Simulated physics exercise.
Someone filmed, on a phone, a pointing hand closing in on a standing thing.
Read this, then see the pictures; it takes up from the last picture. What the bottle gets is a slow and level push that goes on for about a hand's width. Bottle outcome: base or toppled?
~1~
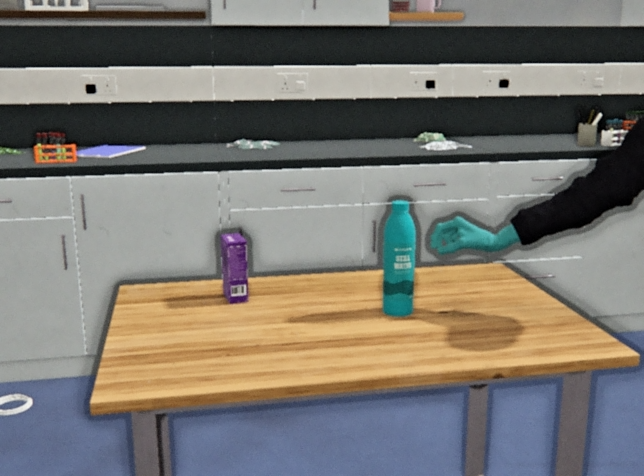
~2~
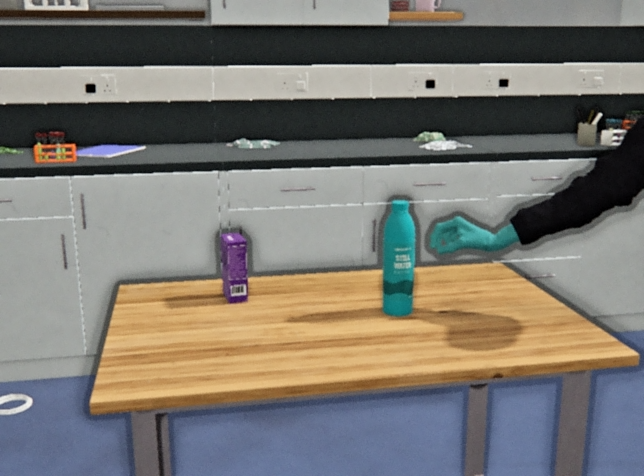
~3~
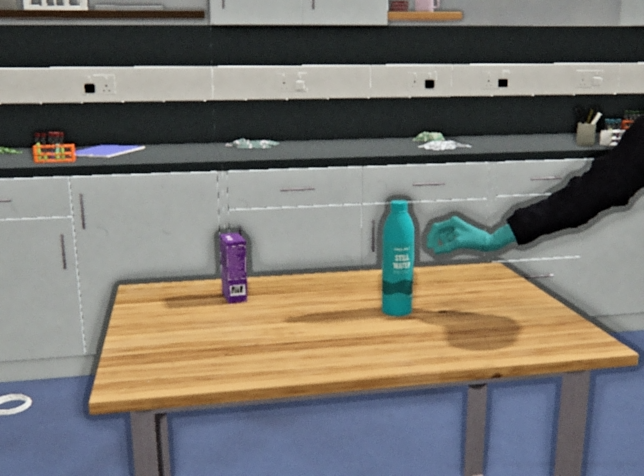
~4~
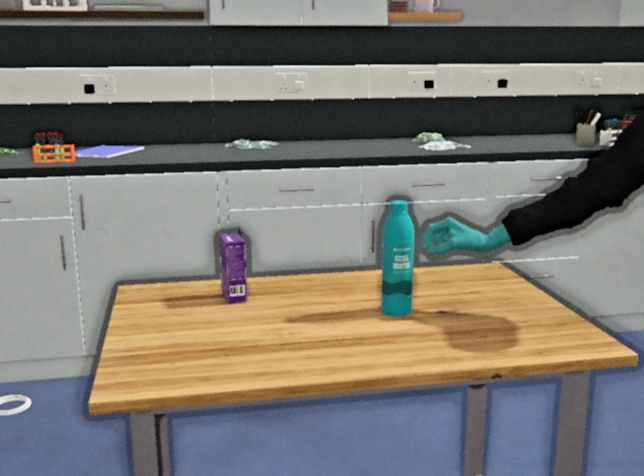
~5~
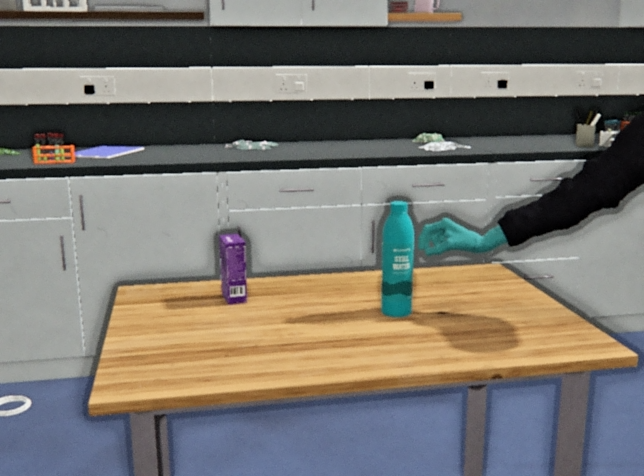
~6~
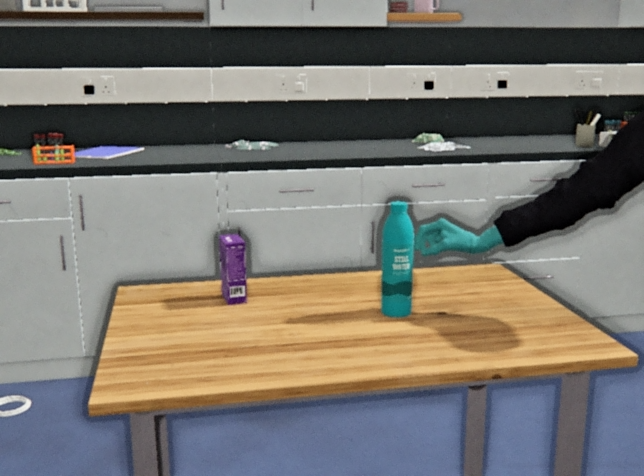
It keels over.
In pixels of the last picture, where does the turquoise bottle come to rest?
At about (322, 304).
Then, 0.70 s after the last picture, turquoise bottle tipped 33° from how it was near (365, 262).
Then, 0.90 s after the last picture, turquoise bottle on its side near (324, 305).
At rest, tipped over on the table, turquoise bottle. Seen from the same camera at the end, turquoise bottle near (322, 304).
